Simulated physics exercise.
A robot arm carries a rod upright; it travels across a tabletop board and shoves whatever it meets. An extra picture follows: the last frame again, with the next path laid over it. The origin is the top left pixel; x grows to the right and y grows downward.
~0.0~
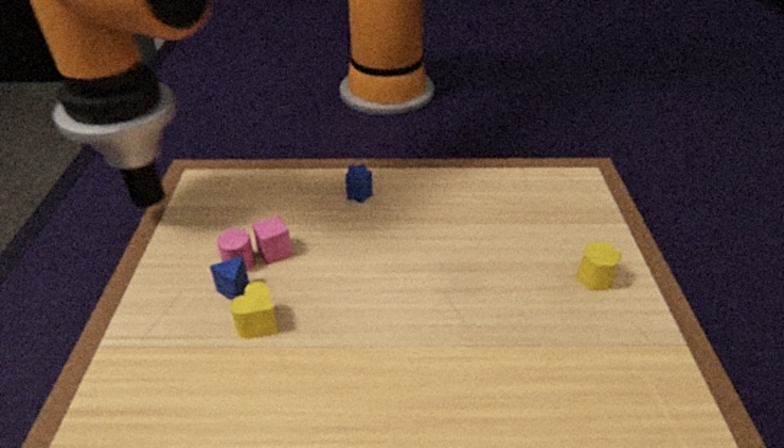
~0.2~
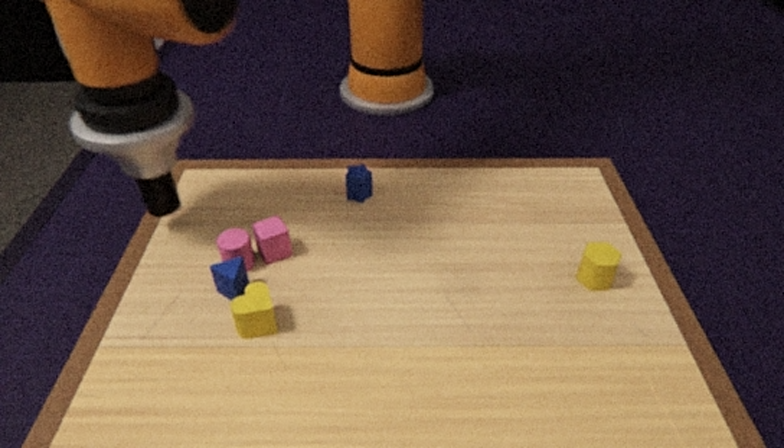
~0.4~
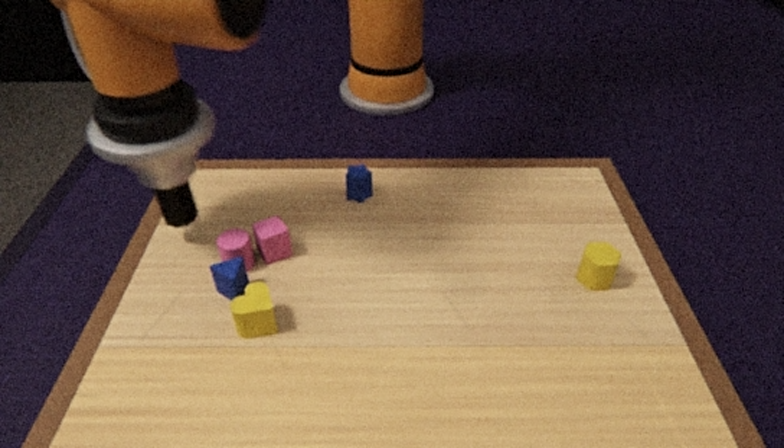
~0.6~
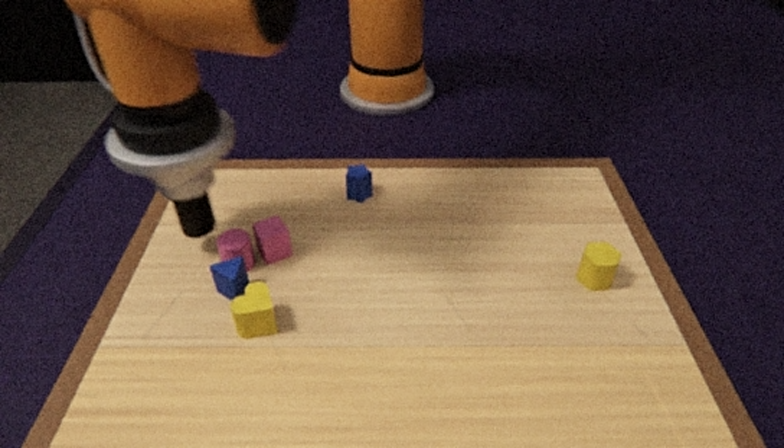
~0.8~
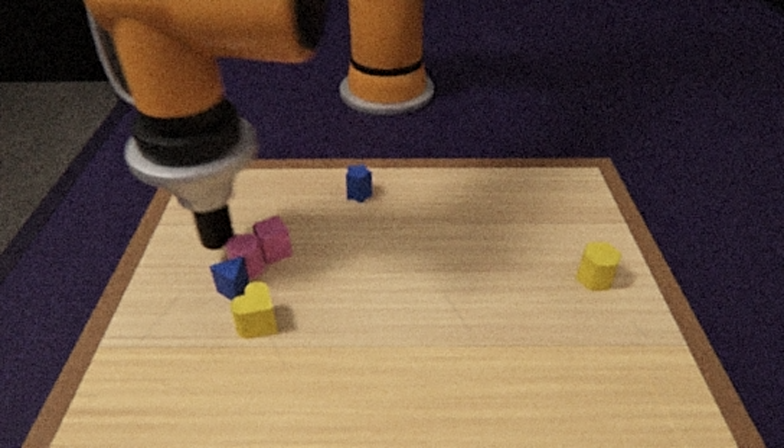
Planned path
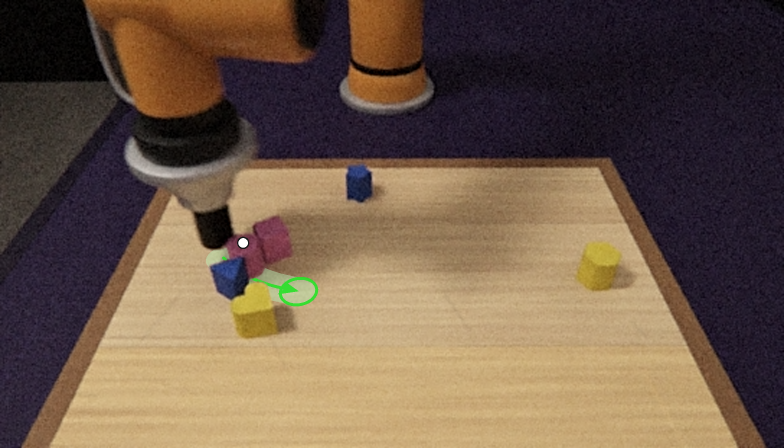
On a wooden tabletop, an orange robot arm moving its dark-tipped rod right and nearer, nudging a pink block beside the blue triangle.
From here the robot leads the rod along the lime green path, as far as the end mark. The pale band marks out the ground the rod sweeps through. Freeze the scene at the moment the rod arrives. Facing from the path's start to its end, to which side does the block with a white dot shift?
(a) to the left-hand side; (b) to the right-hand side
Choice a: To the left-hand side.
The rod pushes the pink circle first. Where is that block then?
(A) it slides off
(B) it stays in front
Option B.
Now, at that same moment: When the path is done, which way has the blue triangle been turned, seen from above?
Viewed from above: Clockwise.
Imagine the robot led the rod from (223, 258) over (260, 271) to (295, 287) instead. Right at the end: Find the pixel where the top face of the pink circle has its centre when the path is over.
The middle of its upper face will lie at (318, 275).
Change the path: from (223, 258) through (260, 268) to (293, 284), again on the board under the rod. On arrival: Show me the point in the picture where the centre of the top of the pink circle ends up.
When the path ends, it will be at (312, 276).
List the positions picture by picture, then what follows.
Lower end of the rod (149, 198), tops of blocks, blue triangle (228, 267), pink circle (233, 238), pink square block (270, 227), in the first frame.
Rod (165, 208), blocks as before, in the second frame.
Rod (182, 217), blocks as before, in the third frame.
Rod (200, 228), blocks as before, in the fourth frame.
Rod (218, 239), blue triangle (228, 267), pink circle (243, 243), pink square block (270, 227), in the fifth frame.
The drawn path runs from (223, 258) through (243, 273) and (268, 284) to (299, 291); the dot is on the pink circle.
What follows on the original path. Halfway along, rod (251, 261); blue triangle (233, 273), turned 40° clockwise; pink circle (282, 259).
At the end, rod (296, 272); blue triangle (236, 275), turned 60° clockwise; pink circle (330, 268); pink square block not moved.
